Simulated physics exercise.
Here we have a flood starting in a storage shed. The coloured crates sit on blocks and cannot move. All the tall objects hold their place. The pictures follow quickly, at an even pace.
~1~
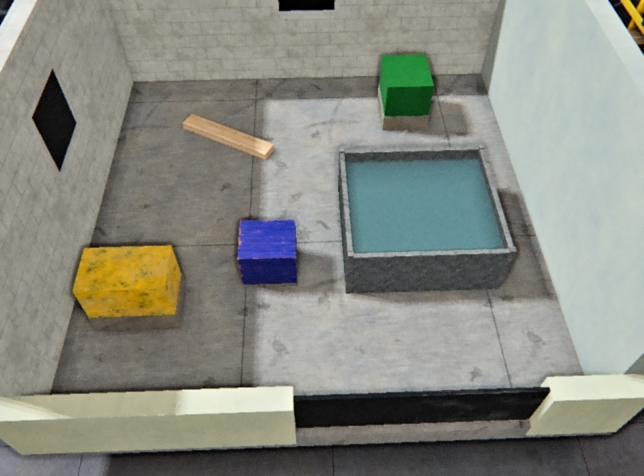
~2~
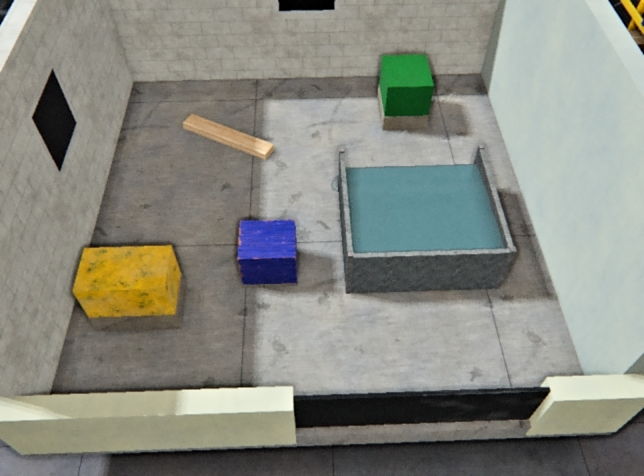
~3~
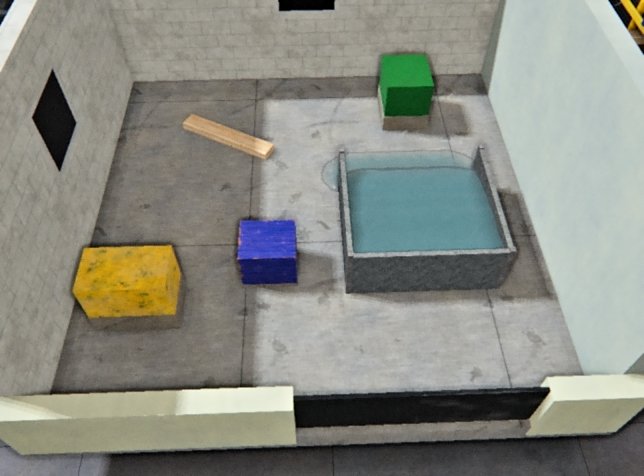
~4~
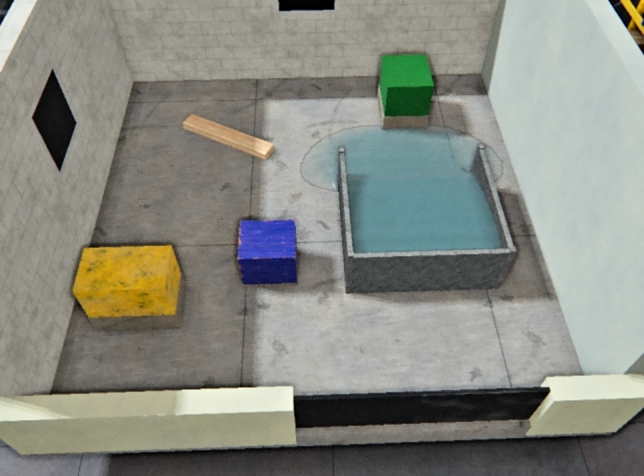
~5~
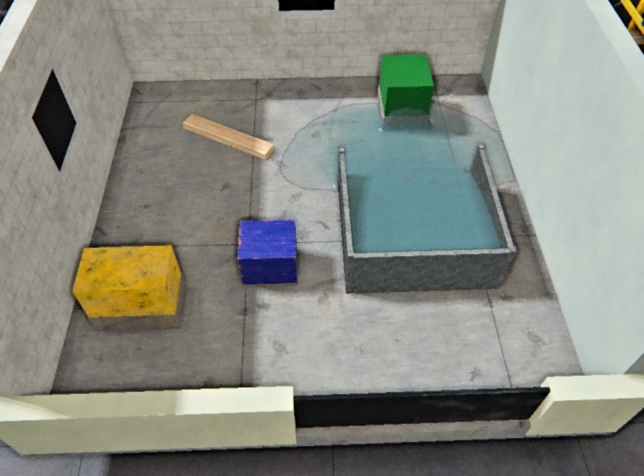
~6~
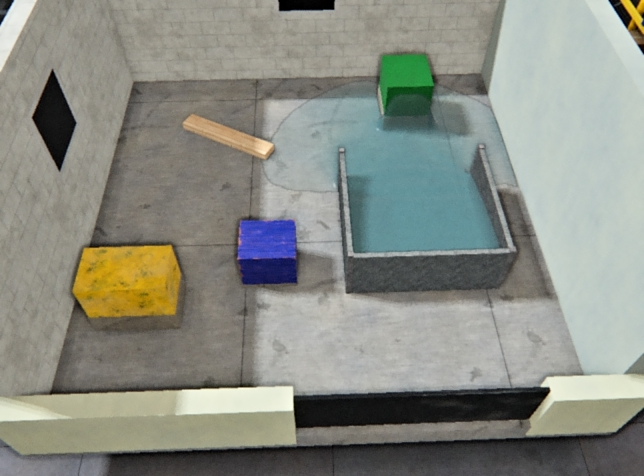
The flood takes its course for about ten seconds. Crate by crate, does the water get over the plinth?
In the end: The yellow crate stays dry; the blue crate gets wet; the green crate gets wet.
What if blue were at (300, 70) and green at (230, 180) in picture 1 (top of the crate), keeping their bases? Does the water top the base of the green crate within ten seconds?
Then: The green one is safe.
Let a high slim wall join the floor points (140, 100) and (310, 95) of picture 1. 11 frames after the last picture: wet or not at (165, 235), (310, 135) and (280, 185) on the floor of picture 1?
As listed: Free of water, wet, free of water.
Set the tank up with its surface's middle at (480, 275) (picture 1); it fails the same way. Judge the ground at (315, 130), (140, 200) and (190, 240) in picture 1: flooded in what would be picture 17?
One after the other: Awash, no water, clear.
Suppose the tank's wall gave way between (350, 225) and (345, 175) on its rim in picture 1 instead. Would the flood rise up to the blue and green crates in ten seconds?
Then: The blue one ends up wet, the green one keeps dry.
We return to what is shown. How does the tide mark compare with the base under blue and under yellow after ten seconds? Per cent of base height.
Roughly 260 per cent, then 60 per cent.
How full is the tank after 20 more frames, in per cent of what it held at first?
Some 14 per cent.
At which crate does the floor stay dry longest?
That is the blue-painted one.
A moment on, water covers 30 % of the floor; the yellow crate not reached, the blue crate not reached, the green crate water round its plinth.
Next, water covers 35 % of the floor; the yellow crate not reached, the blue crate not reached, the green crate water round its plinth.
Then, water covers 50 % of the floor; the yellow crate not reached, the blue crate not reached, the green crate water round its plinth.
Later, water covers 85 % of the floor; the yellow crate water round its plinth, the blue crate water round its plinth, the green crate water round its plinth.
In the end, water covers 100 % of the floor; the yellow crate stayed above the water, the blue crate was topped, the green crate was topped.
